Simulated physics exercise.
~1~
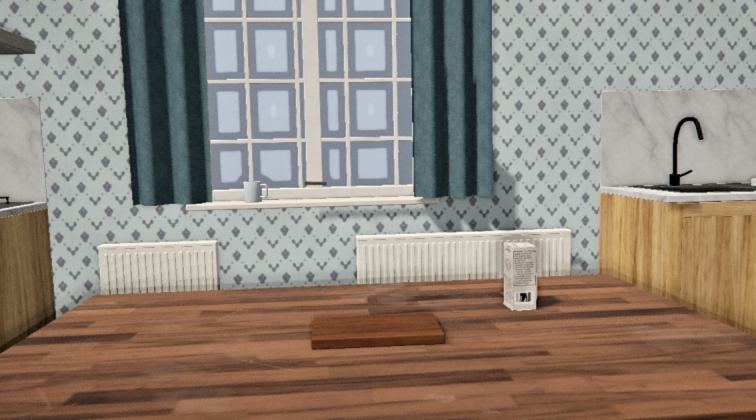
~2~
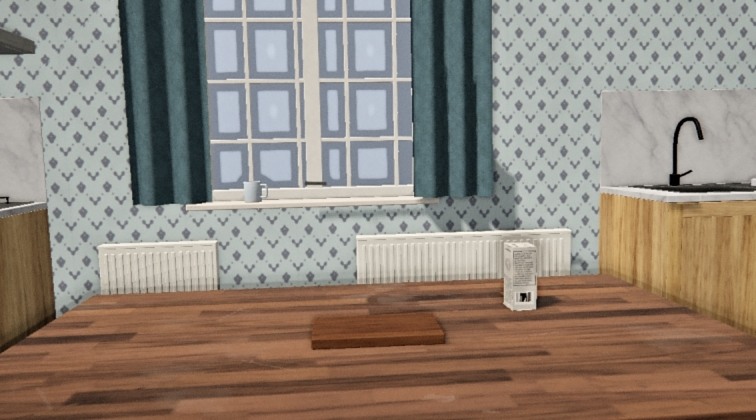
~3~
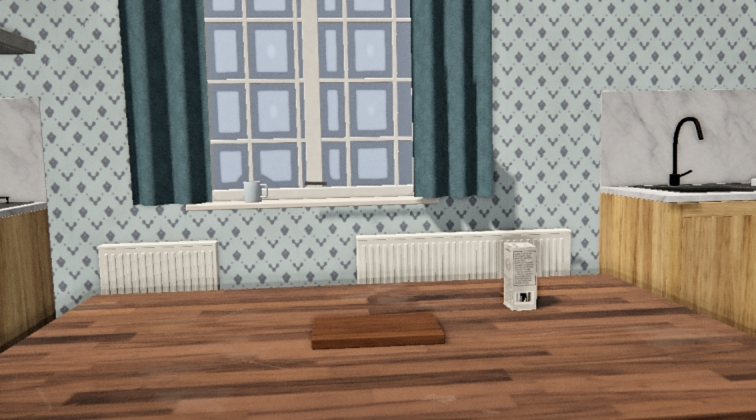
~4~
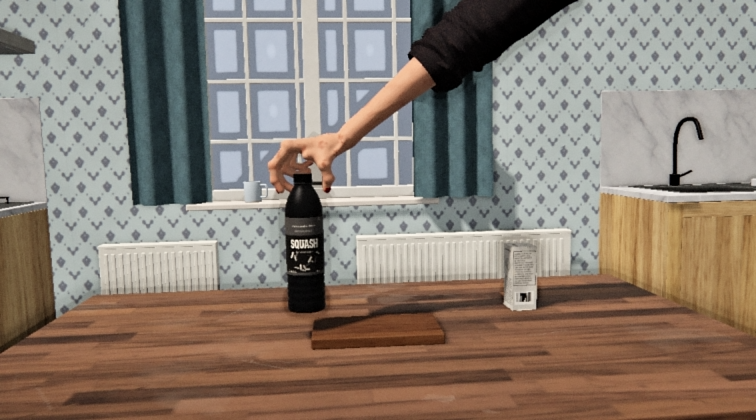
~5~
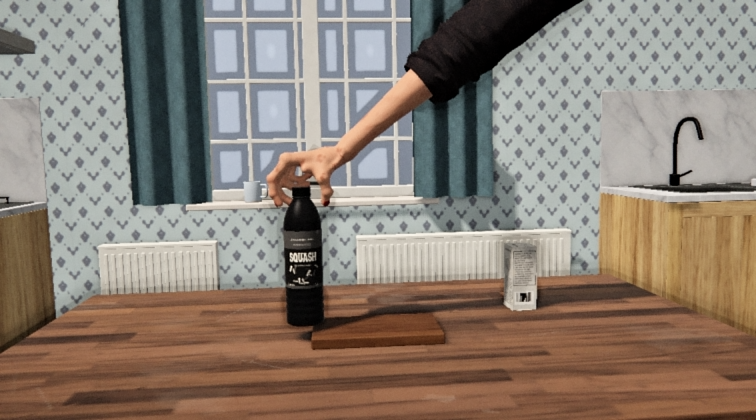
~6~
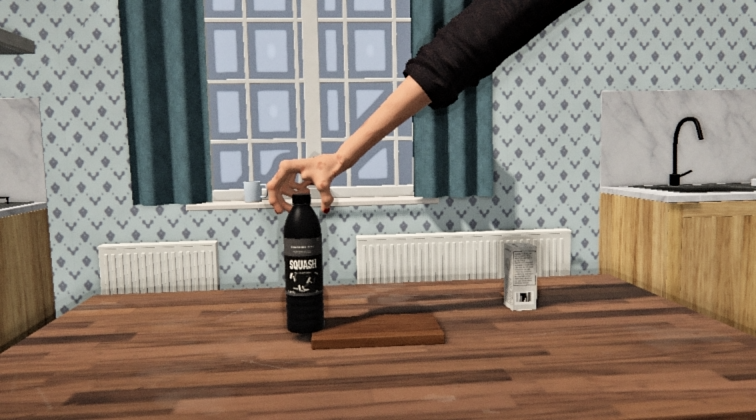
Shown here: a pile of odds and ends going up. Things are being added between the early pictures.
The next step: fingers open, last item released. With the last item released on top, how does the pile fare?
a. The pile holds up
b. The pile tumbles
The pile tumbles.
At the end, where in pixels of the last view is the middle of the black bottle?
The object winds up at approximately (215, 324).
Then, 0.40 s past the last view, black bottle rocked 29° from its first pose near (271, 273).
Then, 0.60 s past the last view, black bottle now fallen.
Finally, fallen, black bottle; the other 2 still in place. Final places as the last picture's camera would see them, black bottle near (215, 324). The pile comes apart.
